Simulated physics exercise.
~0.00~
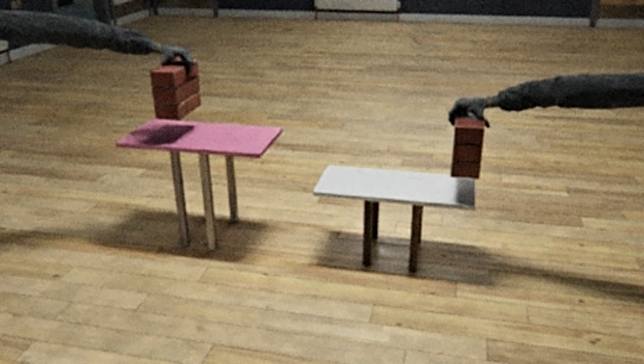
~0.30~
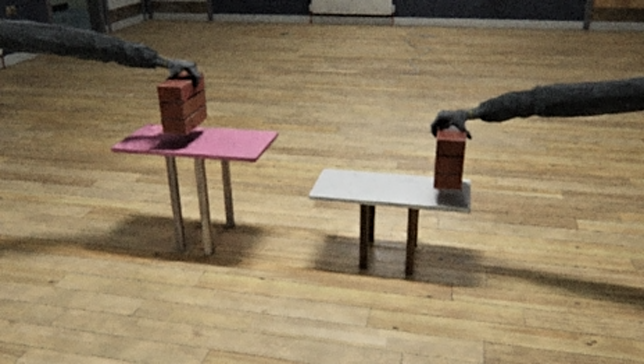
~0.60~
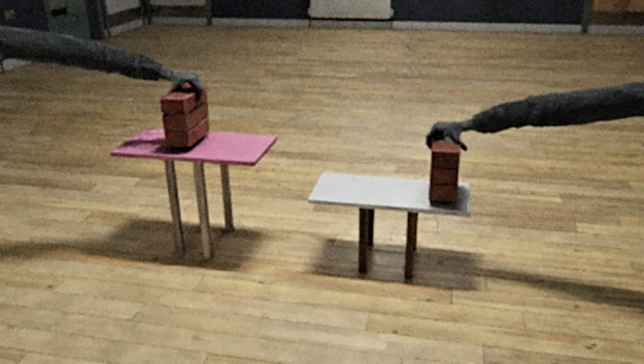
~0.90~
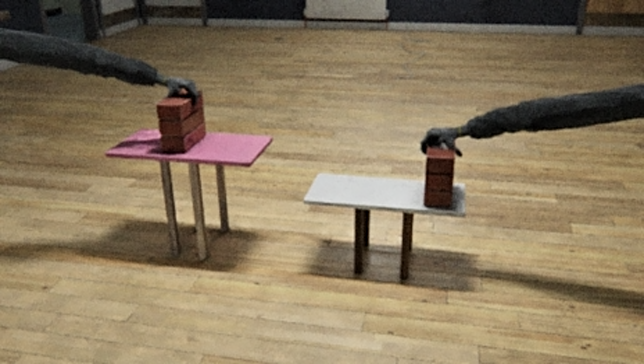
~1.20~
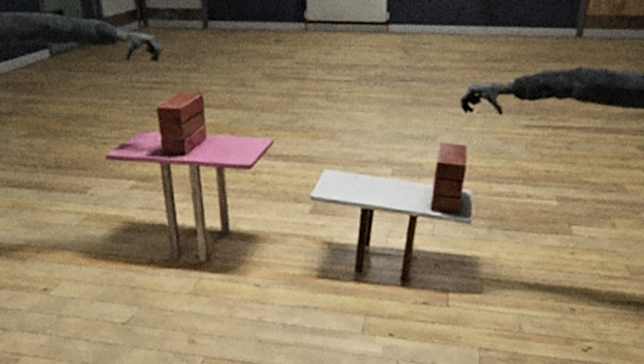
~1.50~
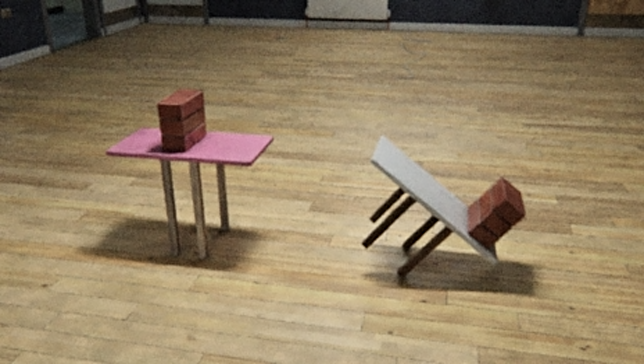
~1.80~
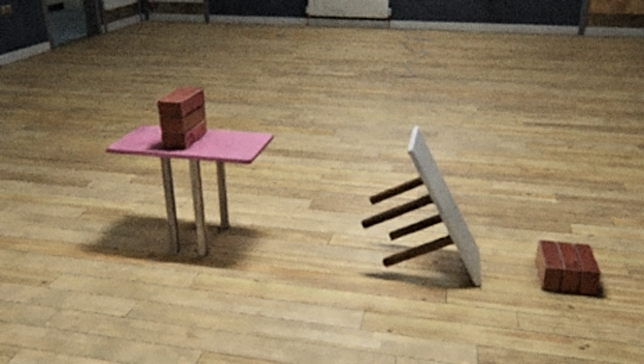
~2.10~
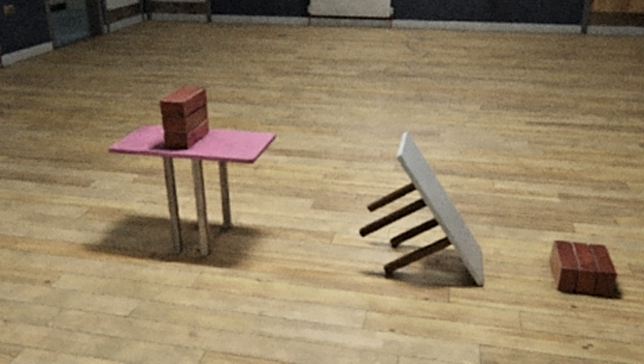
The clip opens on a wooden floor with a pink plant stand at left and a lower white trestle at right, while two dark-sleeved arms reach in from the sides, each gripping a stack of red bricks. The hands lower the bricks onto the tops, the right stack landing near the trestle's right end. Both hands let go and draw back, and the white trestle begins to tilt. It tips over to the right, and its bricks slide off and land on the floor. The trestle ends propped steeply on its edge, legs pointing left, while the pink stand stays upright with its bricks in place.
